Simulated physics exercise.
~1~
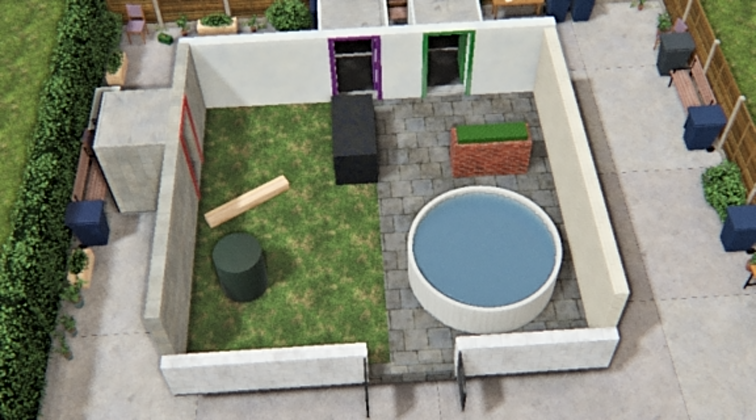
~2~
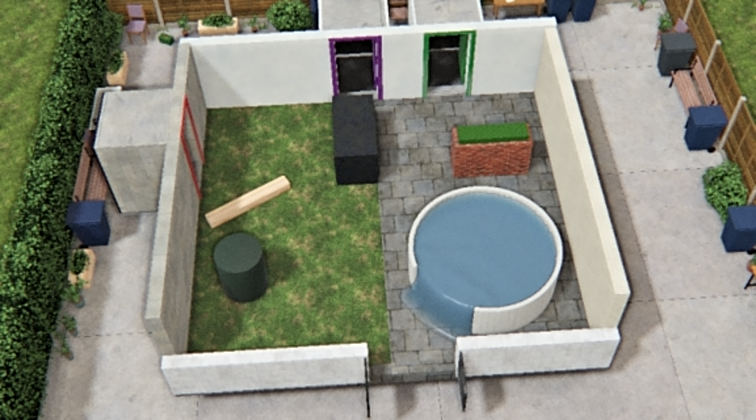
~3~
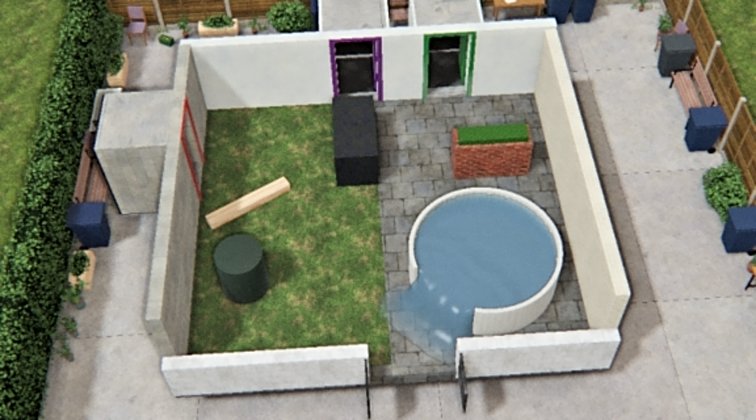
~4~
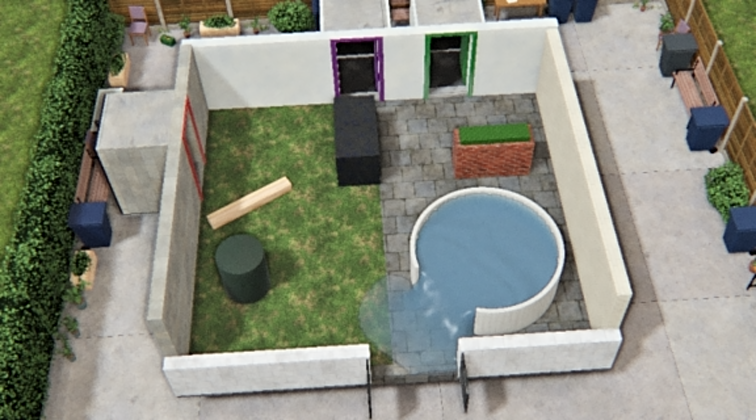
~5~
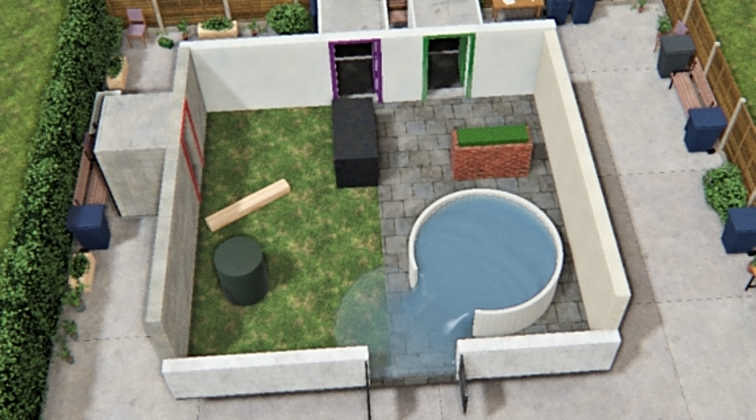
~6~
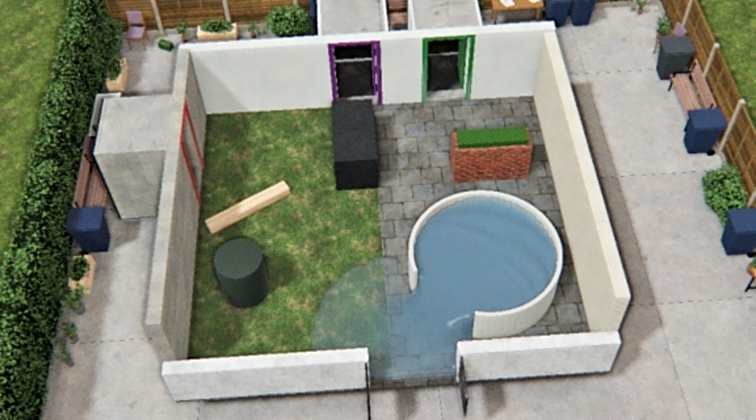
A round pool bursts open at its lower left, and water spreads left onto the grass.
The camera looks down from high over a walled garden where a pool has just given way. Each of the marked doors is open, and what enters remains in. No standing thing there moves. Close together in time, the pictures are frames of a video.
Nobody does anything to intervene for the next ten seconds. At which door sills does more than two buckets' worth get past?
At the end, the red door never exceeds two buckets; the purple door never exceeds two buckets; the green door never exceeds two buckets.
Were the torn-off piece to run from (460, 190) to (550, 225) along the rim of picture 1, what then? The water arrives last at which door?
Last: The red door.
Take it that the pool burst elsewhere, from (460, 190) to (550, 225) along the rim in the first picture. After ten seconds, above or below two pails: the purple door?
I'd say purple tops the limit.
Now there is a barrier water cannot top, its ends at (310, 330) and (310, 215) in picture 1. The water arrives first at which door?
My answer: The red-painted one.
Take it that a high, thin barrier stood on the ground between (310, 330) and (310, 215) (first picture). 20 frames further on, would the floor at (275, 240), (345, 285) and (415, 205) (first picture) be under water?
Lab note - point 1: Parched; point 2: Inundated; point 3: Parched.
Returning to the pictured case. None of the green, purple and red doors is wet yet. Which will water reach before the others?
That's the door marked red.
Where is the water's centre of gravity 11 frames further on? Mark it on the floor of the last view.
Centre of the water: Near (445, 294).
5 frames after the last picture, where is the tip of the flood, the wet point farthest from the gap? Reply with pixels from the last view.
My guess is roughly (226, 377).
A moment on, water covers 20 % of the floor; the red door not reached, the purple door not reached, the green door not reached.
Next, water covers 25 % of the floor; the red door not reached, the purple door not reached, the green door not reached.
Then, water covers 35 % of the floor; the red door not reached, the purple door not reached, the green door not reached.
Later, water covers 50 % of the floor; the red door wet at the sill, nothing in, the purple door not reached, the green door not reached.
In the end, water covers 70 % of the floor; the red door wet at the sill, nothing in, the purple door not reached, the green door not reached.
